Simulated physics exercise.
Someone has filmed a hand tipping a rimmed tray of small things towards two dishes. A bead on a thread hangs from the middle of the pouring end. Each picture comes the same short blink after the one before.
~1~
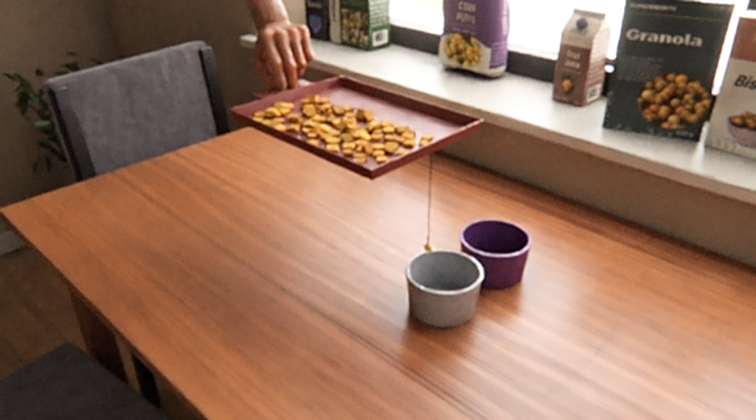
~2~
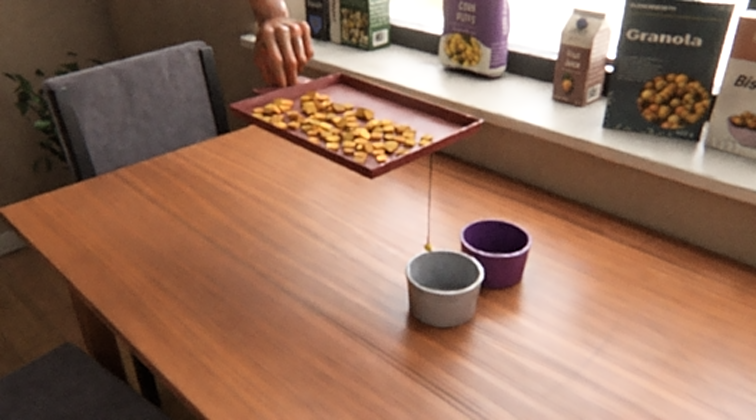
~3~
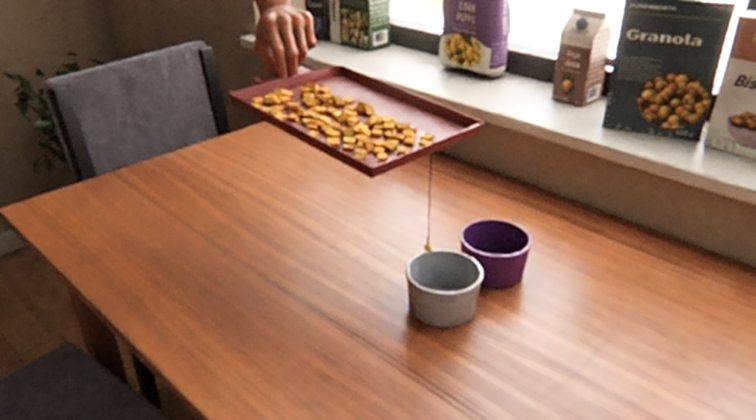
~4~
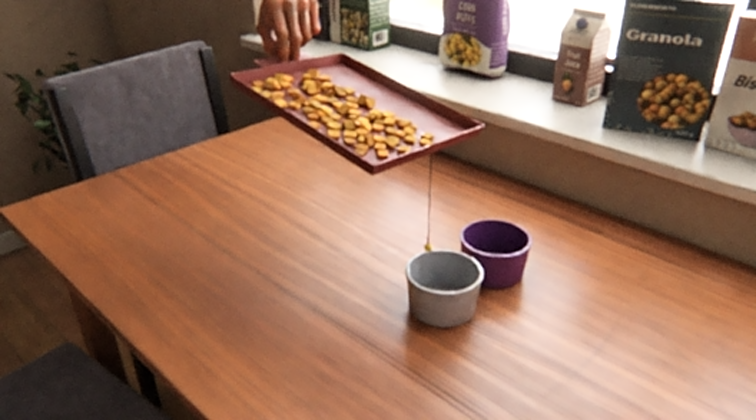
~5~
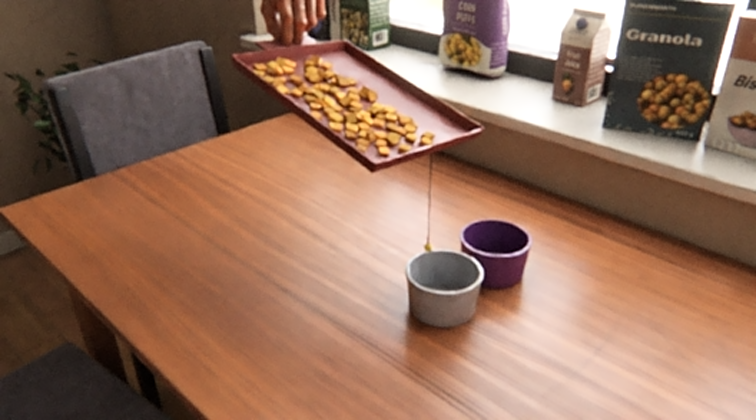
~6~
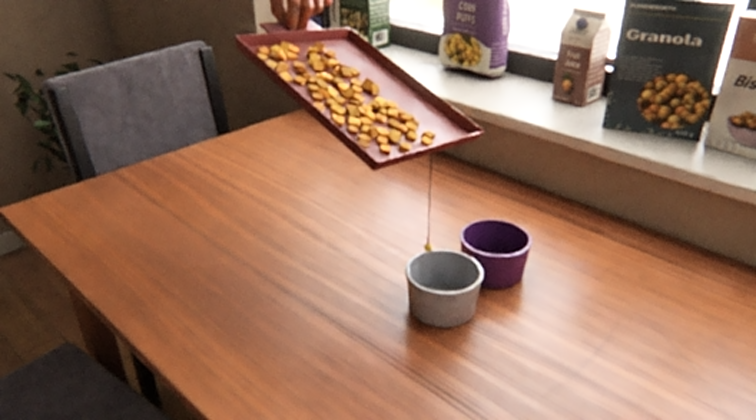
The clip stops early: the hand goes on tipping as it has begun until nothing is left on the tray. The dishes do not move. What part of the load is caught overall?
Caught overall: Over half.
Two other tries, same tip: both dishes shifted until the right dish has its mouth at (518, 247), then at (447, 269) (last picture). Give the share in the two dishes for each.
First some 30, then 20 per cent.
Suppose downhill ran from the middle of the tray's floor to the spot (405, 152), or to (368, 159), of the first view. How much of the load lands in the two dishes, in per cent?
Roughly 40 per cent, and 0 per cent.
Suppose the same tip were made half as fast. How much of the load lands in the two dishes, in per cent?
Near 80 %.
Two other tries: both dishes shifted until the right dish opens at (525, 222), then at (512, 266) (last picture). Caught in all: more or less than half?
In turn: Most of it; the smaller part.
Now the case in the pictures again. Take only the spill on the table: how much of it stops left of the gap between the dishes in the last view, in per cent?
It comes to 50 per cent or so.
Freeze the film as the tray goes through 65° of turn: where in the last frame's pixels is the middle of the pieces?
Roughly at (444, 121).
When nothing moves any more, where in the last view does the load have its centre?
Around (485, 267).
Shortly afterwards, tray tipped steeply; all but a few on the tray; only a few in the air.
Next, tray tipped past a quarter turn; near a quarter on the tray; a little in the left dish; near a third in the right dish; a little outside both; near a quarter in the air.
Some moments later, tray tipped past a quarter turn; a little in the left dish; near two thirds in the right dish; near a quarter outside both.
In the end, tray tipped past a quarter turn; a little in the left dish; near two thirds in the right dish; near a quarter outside both.
